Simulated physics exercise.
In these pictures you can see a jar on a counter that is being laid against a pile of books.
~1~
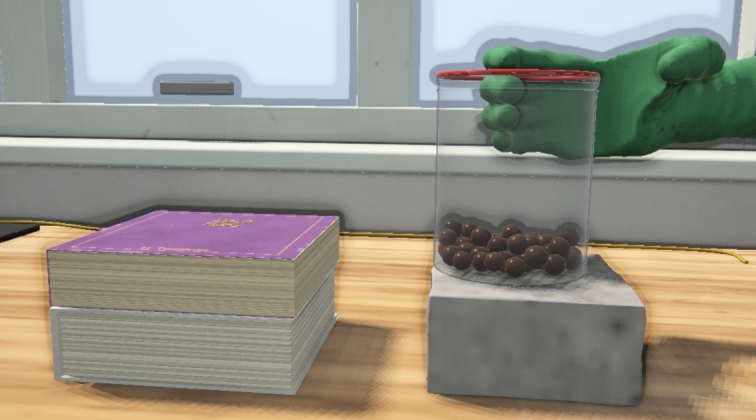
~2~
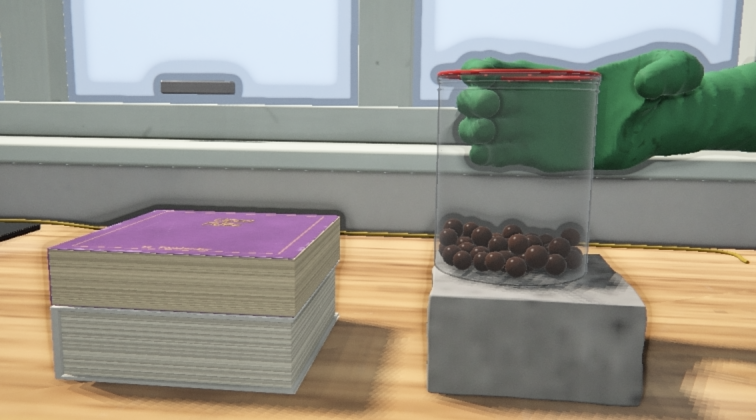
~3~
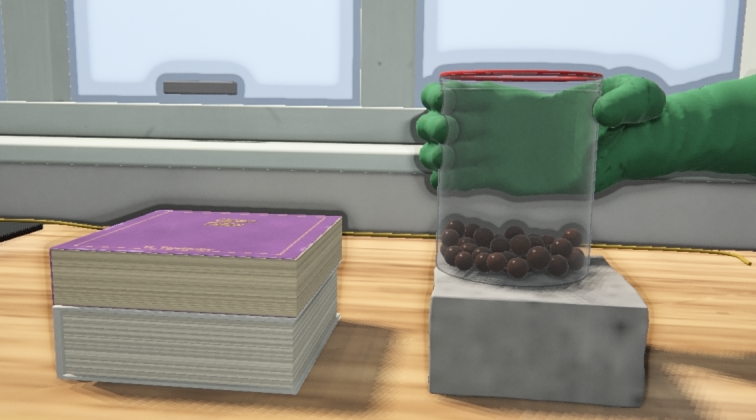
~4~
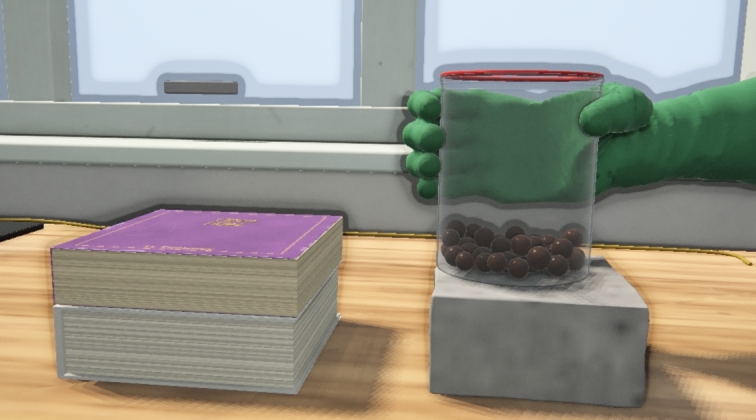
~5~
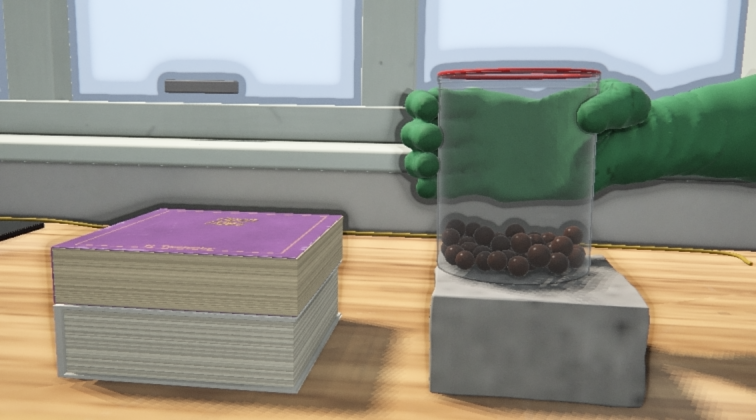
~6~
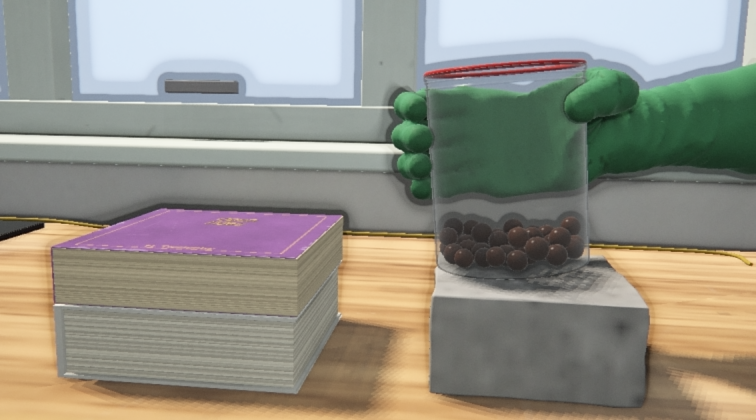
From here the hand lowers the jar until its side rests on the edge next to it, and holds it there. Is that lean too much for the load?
The load stays put.
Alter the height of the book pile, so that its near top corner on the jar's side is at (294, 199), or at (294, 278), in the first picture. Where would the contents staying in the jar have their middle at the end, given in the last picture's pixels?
Final centres, last view - around (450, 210) first, around (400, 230) second.
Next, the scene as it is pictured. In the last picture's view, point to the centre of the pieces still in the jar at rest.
In the final picture it sits close to (433, 209).
Then, 0.68 s later than the last frame, the jar leans 39°; everything is still inside.
Then, 1.28 s later than the last frame, the jar leans 70°; everything is still inside.
Then, 1.79 s later than the last frame, the jar rests on the book pile at 75°; everything is still inside.
When it is over, the jar rests on the book pile at 75°; everything is still inside.
